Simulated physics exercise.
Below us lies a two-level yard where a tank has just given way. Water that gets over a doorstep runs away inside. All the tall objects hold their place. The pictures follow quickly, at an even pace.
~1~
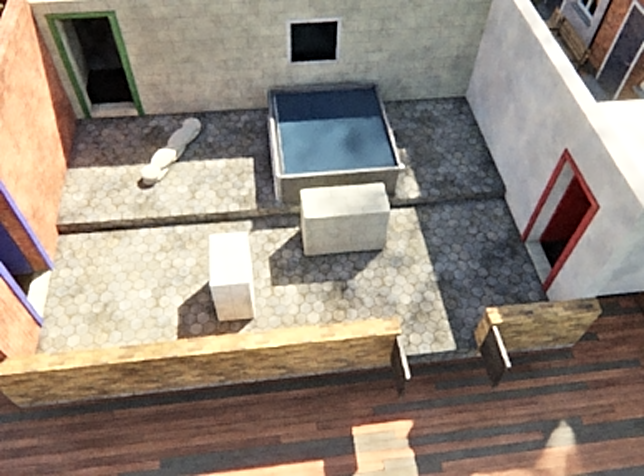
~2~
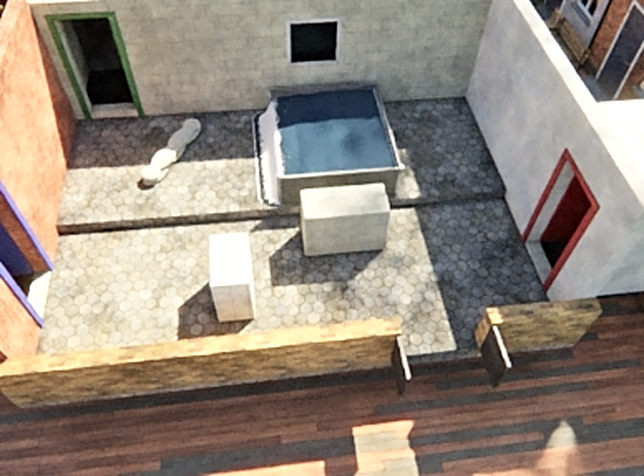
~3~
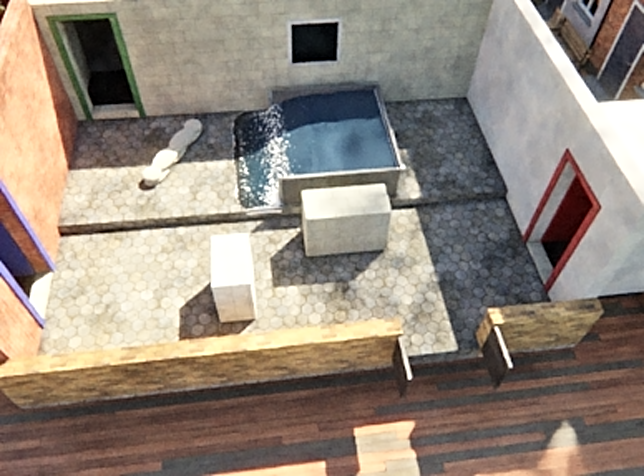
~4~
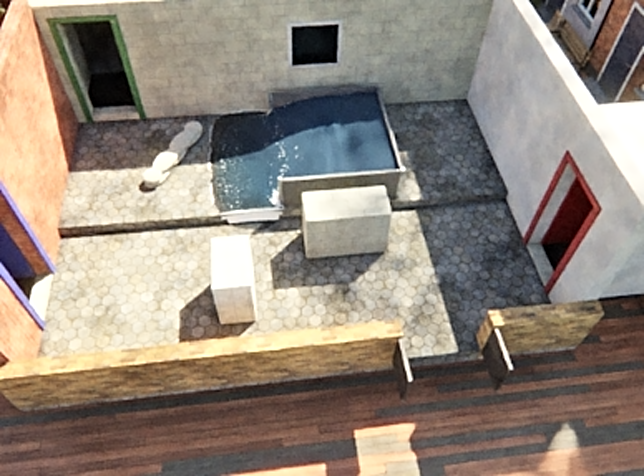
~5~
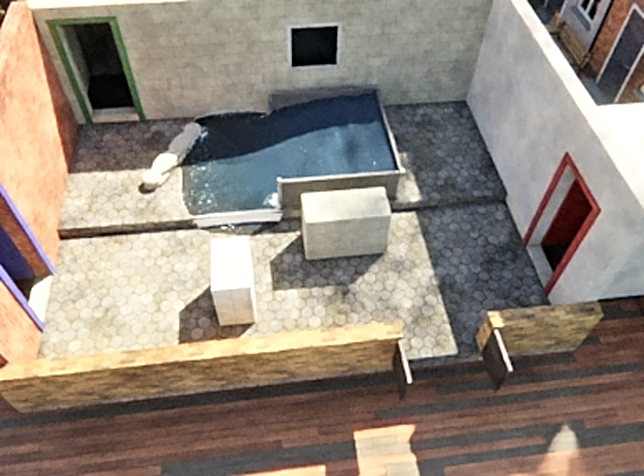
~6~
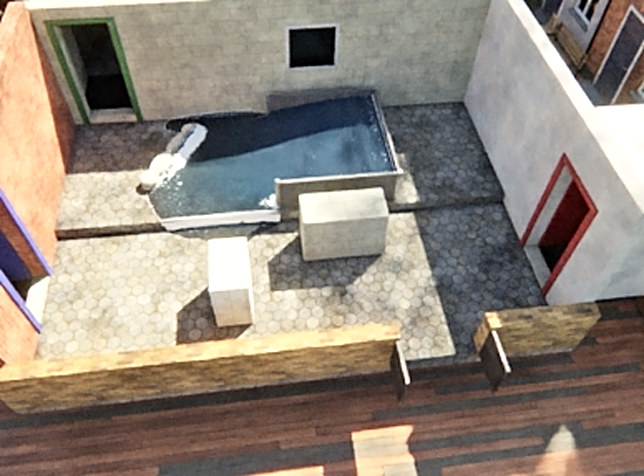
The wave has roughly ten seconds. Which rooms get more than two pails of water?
One by one: The red door lets in a lot; the green door admits no more than that; the blue door lets in a lot.
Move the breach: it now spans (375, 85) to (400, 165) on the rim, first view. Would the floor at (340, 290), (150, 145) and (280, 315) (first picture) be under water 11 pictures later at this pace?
In turn: Not flooded, not flooded, free of water.
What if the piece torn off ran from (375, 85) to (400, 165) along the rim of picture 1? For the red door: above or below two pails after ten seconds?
Then: Red door takes more.
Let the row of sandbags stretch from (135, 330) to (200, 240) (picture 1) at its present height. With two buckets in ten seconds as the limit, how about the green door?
One by one: Green door passes that mark.
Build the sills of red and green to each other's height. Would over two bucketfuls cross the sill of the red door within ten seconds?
Then: The red door holds.
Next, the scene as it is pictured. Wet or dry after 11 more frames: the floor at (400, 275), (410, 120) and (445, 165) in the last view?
In turn: Dry, no water, free of water.
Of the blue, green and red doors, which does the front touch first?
That is the green door.
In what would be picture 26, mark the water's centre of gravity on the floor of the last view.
At about (197, 203).
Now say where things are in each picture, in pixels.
In the first picture, the open tank at (331, 130) is whole and still.
In the second picture, water pours out at (276, 150) and has run to (277, 205).
In the third picture, the front is at (256, 111), out from the gap at (277, 151).
In the fourth picture, the front is at (226, 115), out from the gap at (277, 154).
In the fifth picture, water pours out at (277, 155) and has run to (202, 118).
In the sixth picture, the front is at (172, 120), out from the gap at (275, 156).
A moment on, water covers 30 % of the floor; the red door not reached, the green door wet at the sill, nothing in, the blue door not reached.
Next, water covers 40 % of the floor; the red door not reached, the green door wet at the sill, nothing in, the blue door under two buckets in.
Then, water covers 45 % of the floor; the red door not reached, the green door wet at the sill, nothing in, the blue door over two buckets in.
Later, water covers 70 % of the floor; the red door not reached, the green door wet at the sill, nothing in, the blue door far over two buckets in.
In the end, water covers 85 % of the floor; the red door over two buckets in, the green door wet at the sill, nothing in, the blue door far over two buckets in.
